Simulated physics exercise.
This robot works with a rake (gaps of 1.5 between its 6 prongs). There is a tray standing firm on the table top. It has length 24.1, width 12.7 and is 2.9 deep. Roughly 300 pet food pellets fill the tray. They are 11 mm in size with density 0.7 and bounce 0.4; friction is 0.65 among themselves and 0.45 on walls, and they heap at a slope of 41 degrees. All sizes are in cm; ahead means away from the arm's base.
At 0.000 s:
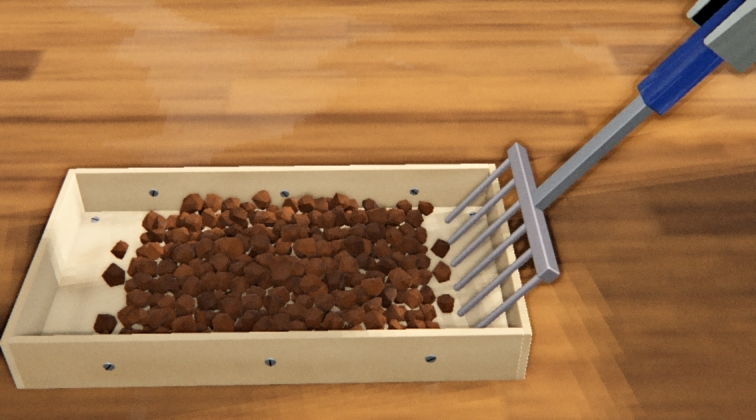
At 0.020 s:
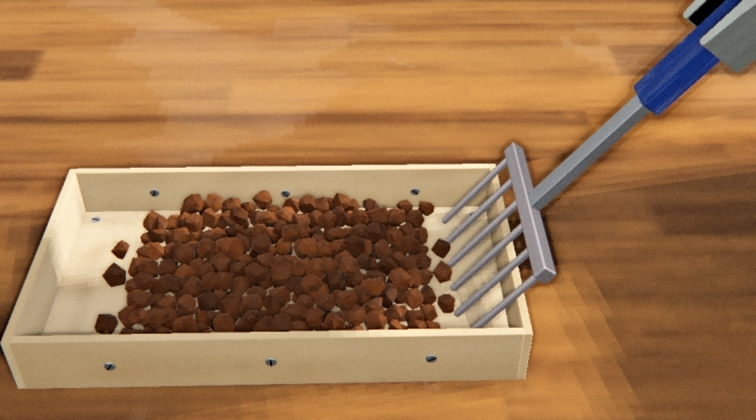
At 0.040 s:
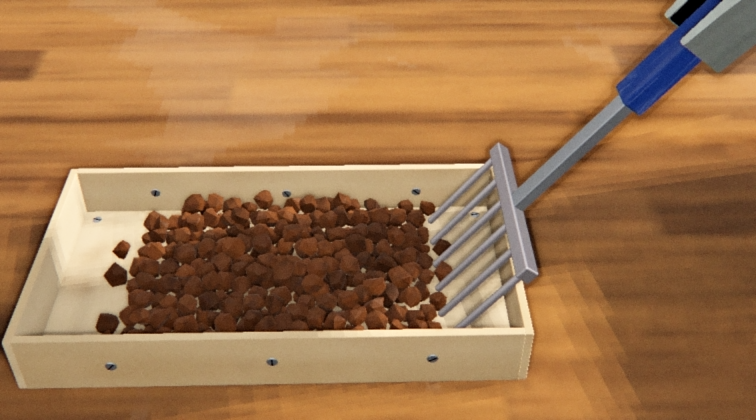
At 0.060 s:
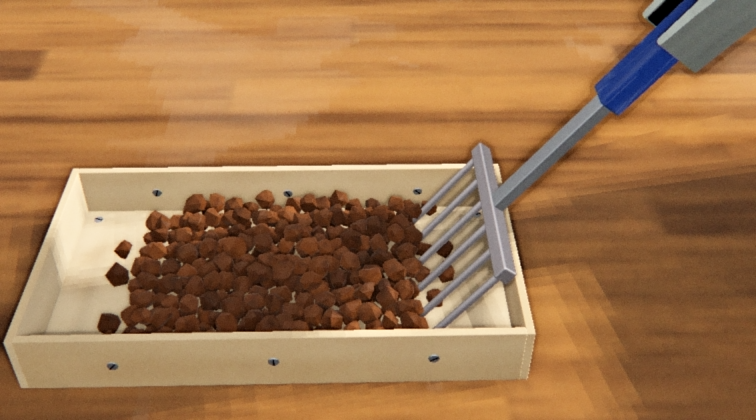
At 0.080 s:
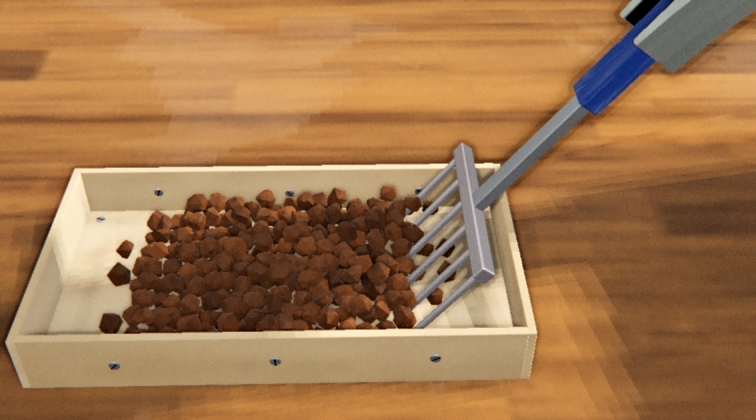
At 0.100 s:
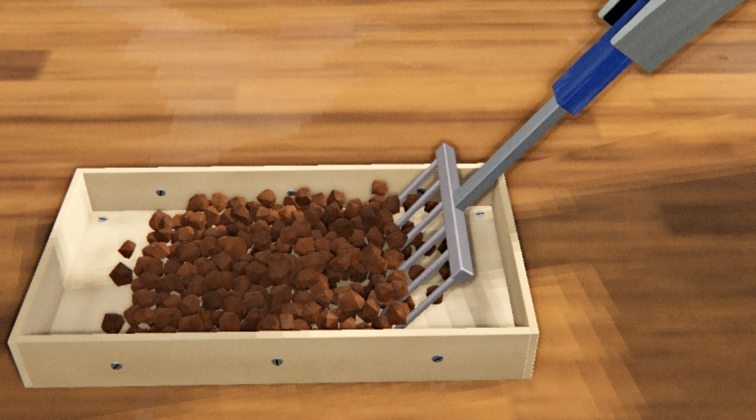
A robot arm drags a rake leftward through brown pellets in a shallow wooden tray.
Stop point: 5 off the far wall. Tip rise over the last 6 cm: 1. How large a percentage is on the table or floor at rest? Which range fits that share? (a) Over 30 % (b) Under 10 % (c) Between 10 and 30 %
(b) Under 10 %.
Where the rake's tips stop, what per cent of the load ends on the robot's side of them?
Some 40 %.
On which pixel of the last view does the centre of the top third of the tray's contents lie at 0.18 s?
Somewhere around (270, 262) in the last view.
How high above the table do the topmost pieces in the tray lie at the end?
5.0 cm, roughly.
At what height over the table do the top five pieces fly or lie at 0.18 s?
4 cm.
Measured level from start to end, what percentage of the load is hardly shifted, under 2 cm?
Near 15 % of the pieces.
After 0.18 s, sloping 53°, highest piece 5 above the table; 300 in the tray, 1 in flight or on the tool.
After 0.26 s, sloping 53°, highest piece 5 above the table; 300 in the tray, 1 on the table or floor.
After 0.50 s, sloping 53°, highest piece 5 above the table; 285 in the tray, 15 on the table or floor, 1 in flight or on the tool.
After 1.20 s, sloping 53°, highest piece 5 above the table; 285 in the tray, 16 on the table or floor.
In the end, 285 in the tray, 16 on the table or floor. That is 5 % on the table or floor.
